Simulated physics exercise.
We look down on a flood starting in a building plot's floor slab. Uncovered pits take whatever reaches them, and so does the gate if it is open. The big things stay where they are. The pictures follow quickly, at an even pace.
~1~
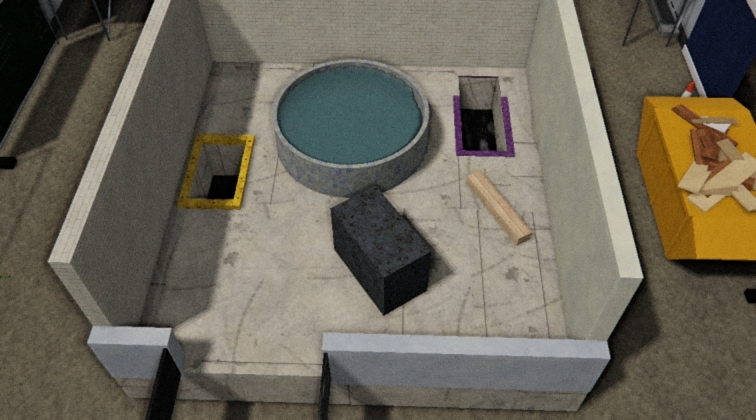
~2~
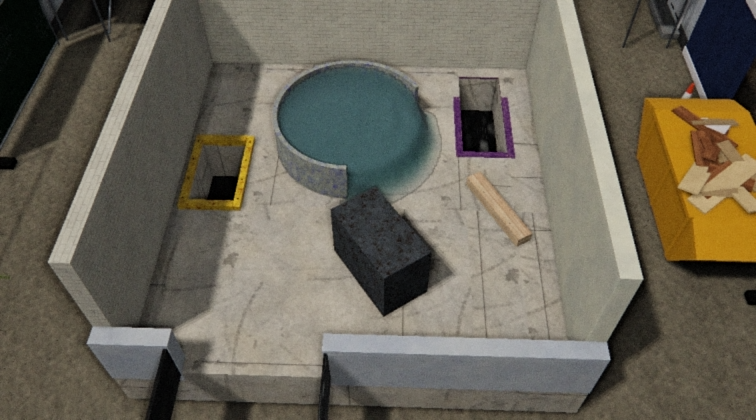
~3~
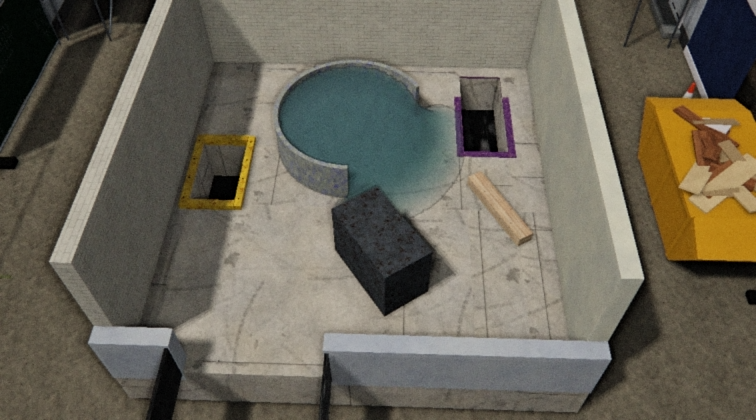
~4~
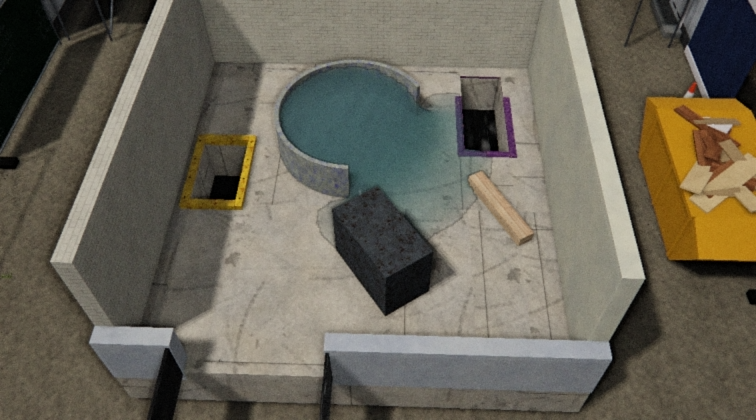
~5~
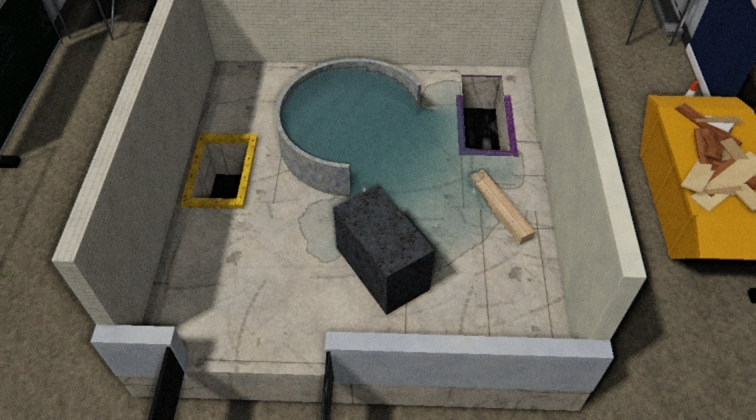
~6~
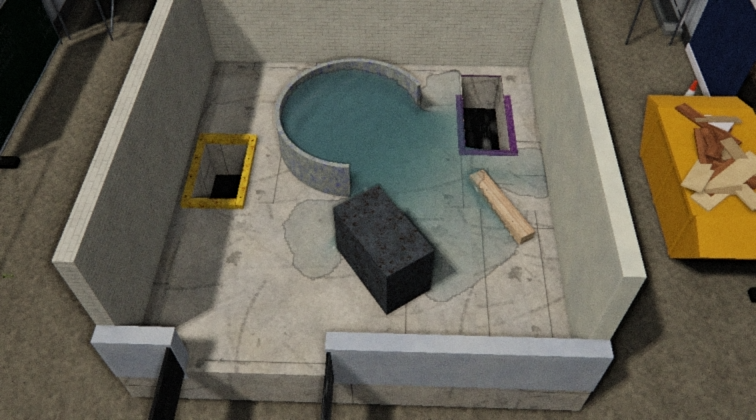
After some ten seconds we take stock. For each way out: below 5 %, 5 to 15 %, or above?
The gate takes from 5 to 15 %; the yellow pit takes not even 5 %; the purple pit takes above 15 %.
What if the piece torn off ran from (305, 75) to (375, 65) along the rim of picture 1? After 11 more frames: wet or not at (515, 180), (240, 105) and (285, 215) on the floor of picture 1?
In turn: Clear, under water, free of water.
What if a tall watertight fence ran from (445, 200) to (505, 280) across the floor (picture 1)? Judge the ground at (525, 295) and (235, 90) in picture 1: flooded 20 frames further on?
In that order: Awash, clear.
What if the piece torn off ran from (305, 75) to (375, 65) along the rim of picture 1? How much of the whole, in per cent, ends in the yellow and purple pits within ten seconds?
Roughly, in per cent: Yellow 20, purple 25.
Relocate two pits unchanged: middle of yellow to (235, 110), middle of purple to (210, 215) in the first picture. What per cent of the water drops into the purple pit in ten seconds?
Parts in a hundred: Purple 20.
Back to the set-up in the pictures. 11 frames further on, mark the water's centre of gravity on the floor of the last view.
I would point to (423, 199).
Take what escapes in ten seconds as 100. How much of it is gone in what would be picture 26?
Some 50 per cent.
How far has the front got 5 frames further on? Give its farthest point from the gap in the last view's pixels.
Near (566, 365).
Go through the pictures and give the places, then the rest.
In the first picture, still water in the round pool at (351, 113).
In the second picture, the front is at a hidden place, out from the gap at (414, 160).
In the third picture, water pours out at (415, 162) and has run to a hidden place.
In the fourth picture, the front is at a hidden place, out from the gap at (415, 163).
In the fifth picture, the front is at (327, 256), out from the gap at (416, 162).
In the sixth picture, the front is at (310, 270), out from the gap at (416, 162).
A moment on, water covers 40 % of the floor; the gate 0 %, the yellow pit 0 %, the purple pit 11 %.
Next, water covers 45 % of the floor; the gate 0 %, the yellow pit 0 %, the purple pit 16 %.
Then, water covers 55 % of the floor; the gate 0 %, the yellow pit 0 %, the purple pit 22 %.
Later, water covers 70 % of the floor; the gate 3 %, the yellow pit 0 %, the purple pit 29 %.
In the end, water covers 85 % of the floor; the gate 7 %, the yellow pit 0 %, the purple pit 38 %.
